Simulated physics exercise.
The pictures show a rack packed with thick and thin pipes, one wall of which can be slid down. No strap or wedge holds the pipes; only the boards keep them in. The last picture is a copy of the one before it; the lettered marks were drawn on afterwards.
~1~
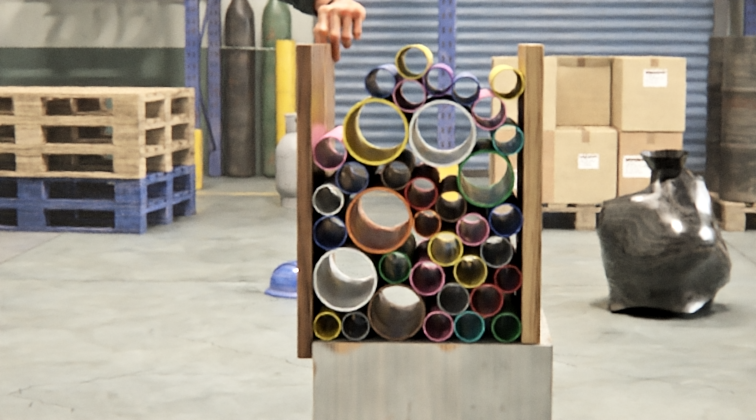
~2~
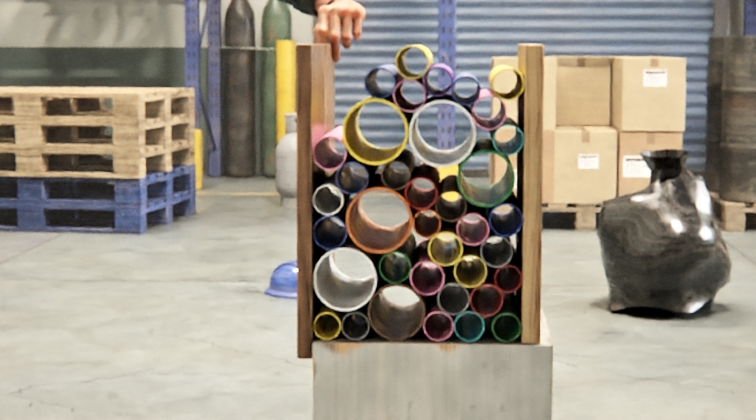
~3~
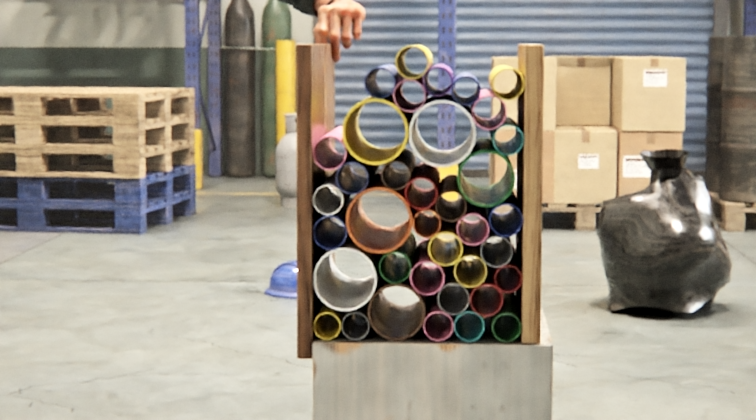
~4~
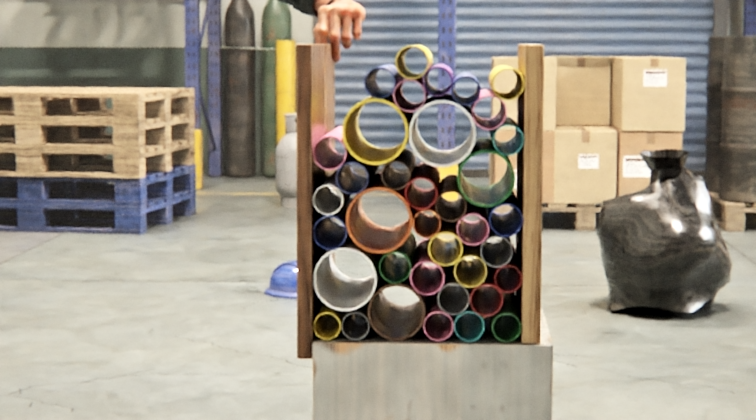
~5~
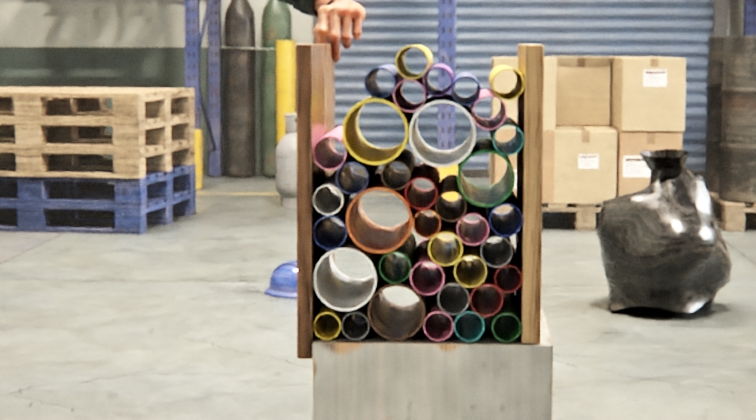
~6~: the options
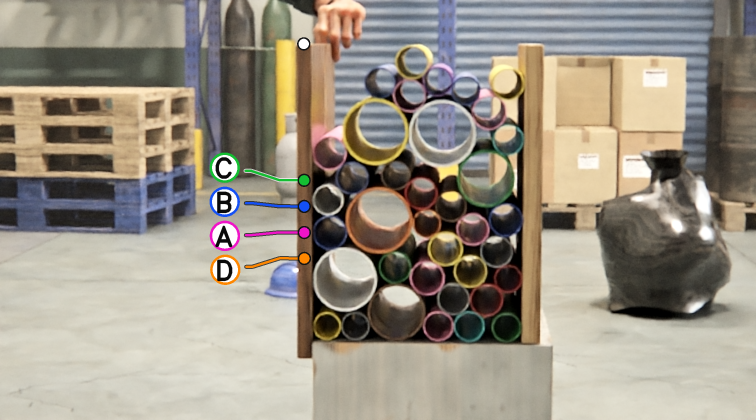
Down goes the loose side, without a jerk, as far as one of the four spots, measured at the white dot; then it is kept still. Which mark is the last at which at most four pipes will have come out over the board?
Mark B is as low as it can go.
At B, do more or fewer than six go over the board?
At B, fewer than six.
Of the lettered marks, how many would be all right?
The number is two.
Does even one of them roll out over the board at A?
At A: Yes.
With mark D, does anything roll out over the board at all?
Yes.
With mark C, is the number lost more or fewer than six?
Fewer than six.
On the marked copy, A at (304, 232); B at (304, 207); C at (304, 181); D at (304, 258); the white dot at (303, 44).
Following B. Soon after the start, top of the board (312, 113).
Later, top of the board (313, 189).
In the end, top of the board (313, 206), four out over the board.
As for the rest, A more than four out over the board; C one out over the board; D more than four out over the board.
